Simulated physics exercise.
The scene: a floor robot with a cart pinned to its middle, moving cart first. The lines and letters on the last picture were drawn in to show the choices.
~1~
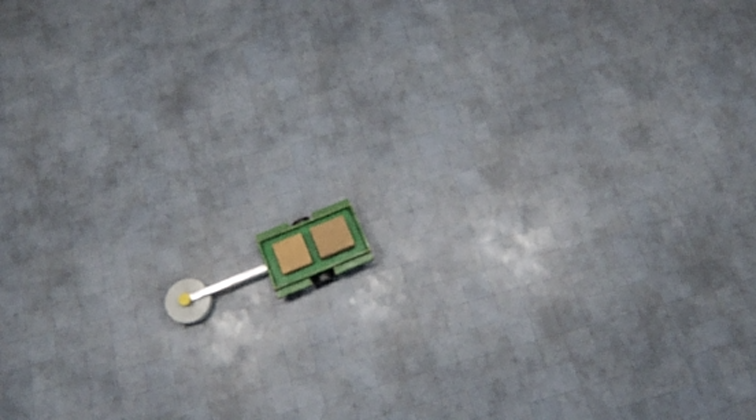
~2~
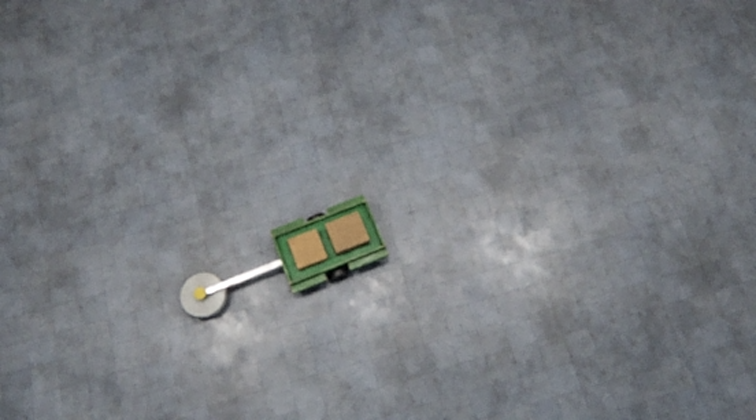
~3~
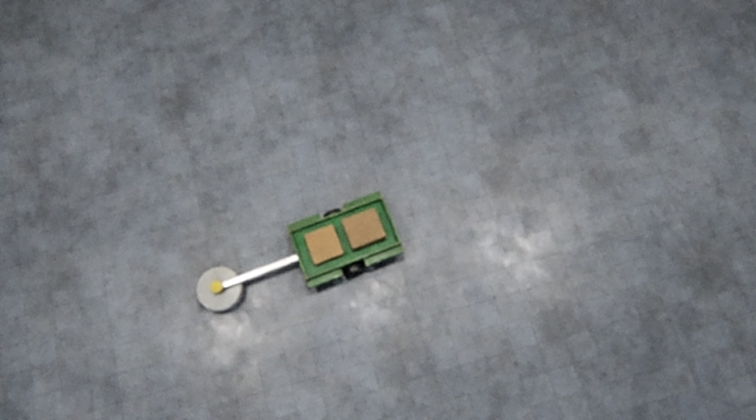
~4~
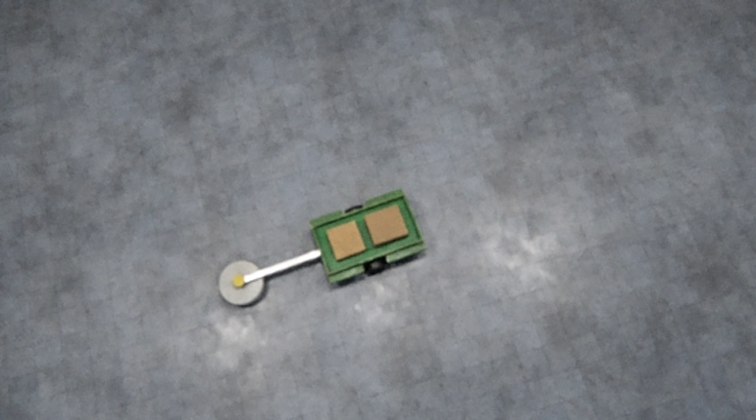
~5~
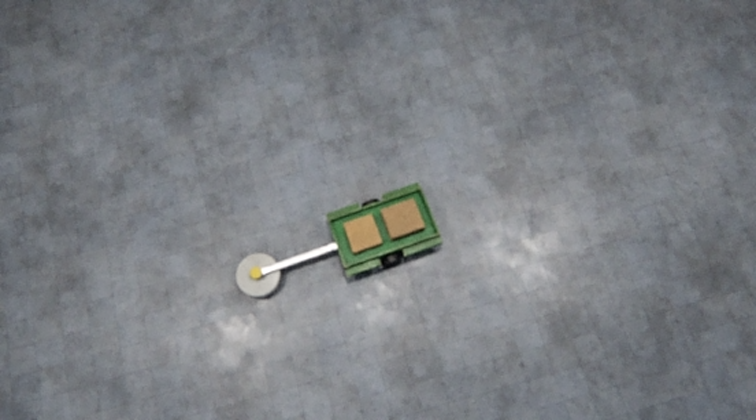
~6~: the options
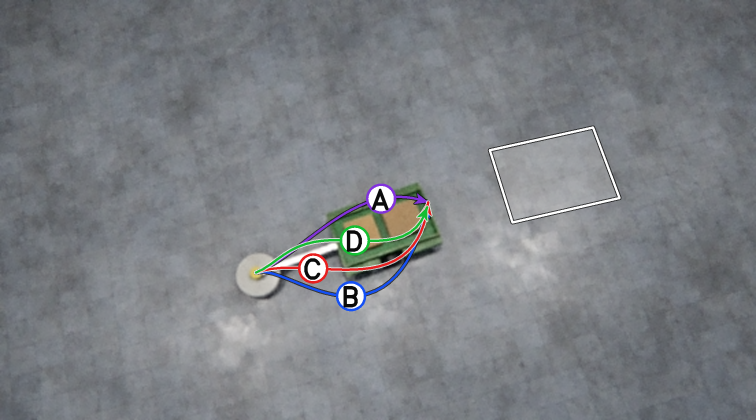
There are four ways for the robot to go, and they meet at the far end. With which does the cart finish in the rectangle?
Route D.
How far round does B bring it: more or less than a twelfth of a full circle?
More than that.
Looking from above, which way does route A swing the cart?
On that route, clockwise.
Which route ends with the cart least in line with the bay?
B is the worst.
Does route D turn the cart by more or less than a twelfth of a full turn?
Less than that.
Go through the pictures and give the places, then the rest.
In the first picture, green cart (314, 247); robot (188, 301).
In the second picture, robot (203, 295); green cart (329, 242).
In the third picture, robot (219, 289); green cart (345, 238).
In the fourth picture, robot (241, 283); green cart (367, 235).
In the fifth picture, robot (258, 275); green cart (384, 228).
On the marked copy, A from (256, 273) via (338, 218) to (428, 202); B from (256, 273) via (368, 294) to (428, 205); C from (256, 273) via (363, 269) to (428, 202); D from (256, 273) via (347, 240) to (427, 207); the bay at (554, 174).
With D. Early on, robot (321, 244), cart (449, 210).
Further on, robot (390, 243), cart (510, 190).
At the end, robot (427, 206), cart (554, 174); the cart stands in the bay.
As for the rest, A leaves the cart at (561, 213), out of the bay; B leaves the cart at (486, 99), out of the bay; C leaves the cart at (525, 127), out of the bay.
